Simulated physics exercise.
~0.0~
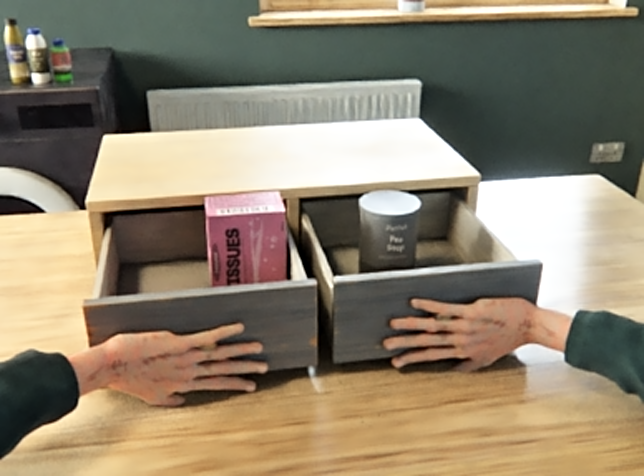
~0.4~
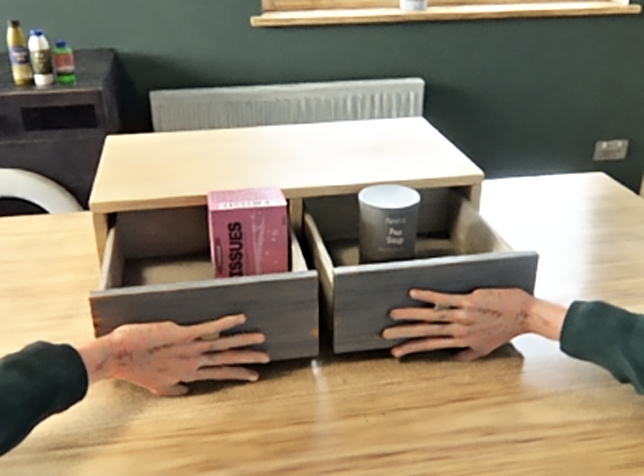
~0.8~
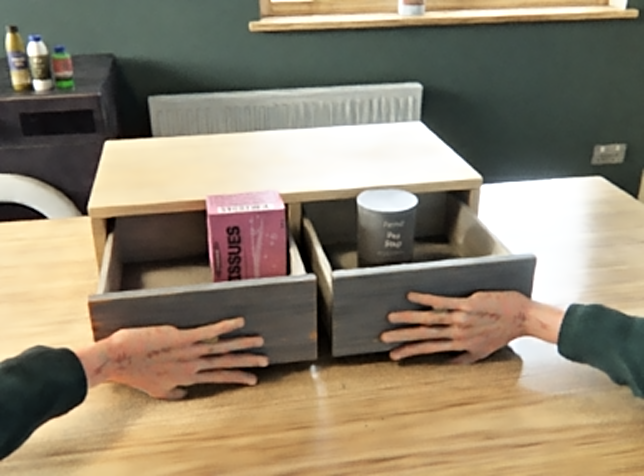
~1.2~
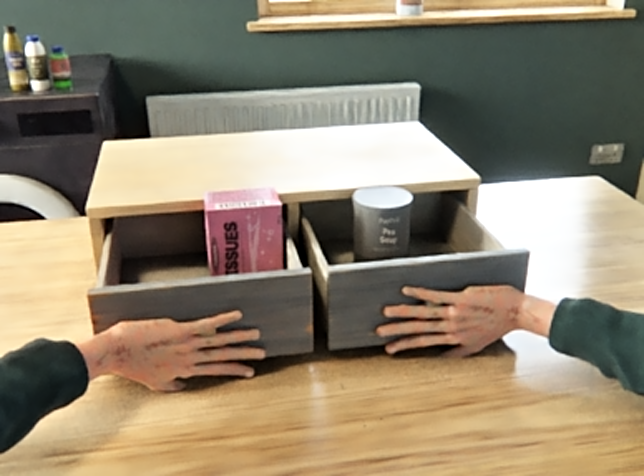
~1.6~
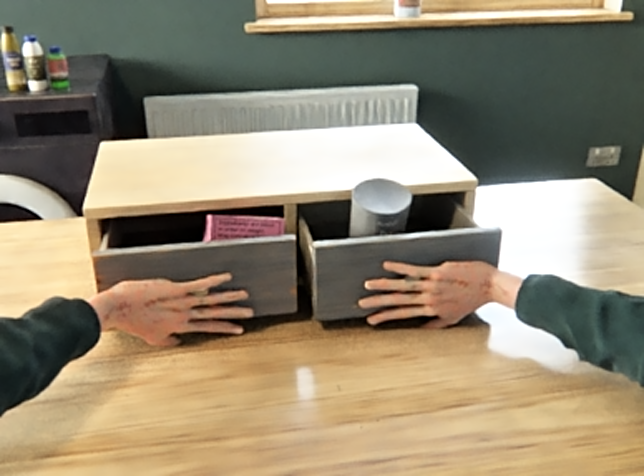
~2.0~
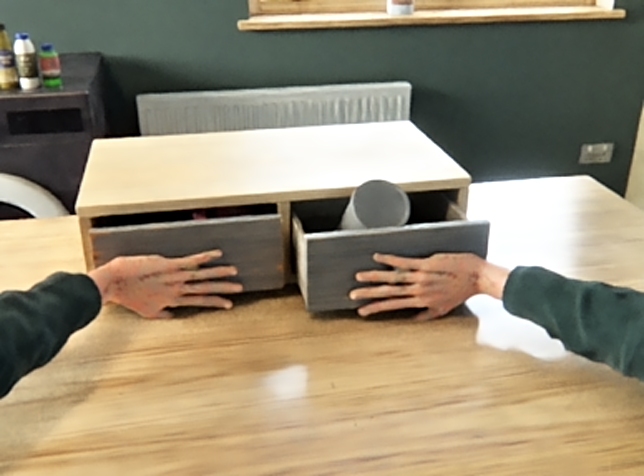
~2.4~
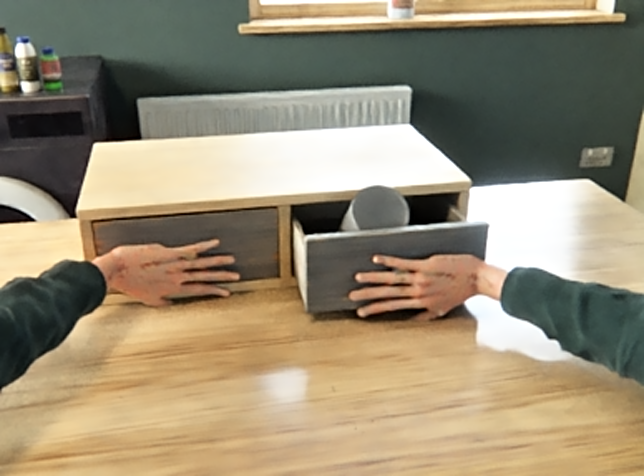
Two grey drawers sliding inwards under a person's hands, the left closing over a pink box, the right stuck ajar with a tilted grey pot.
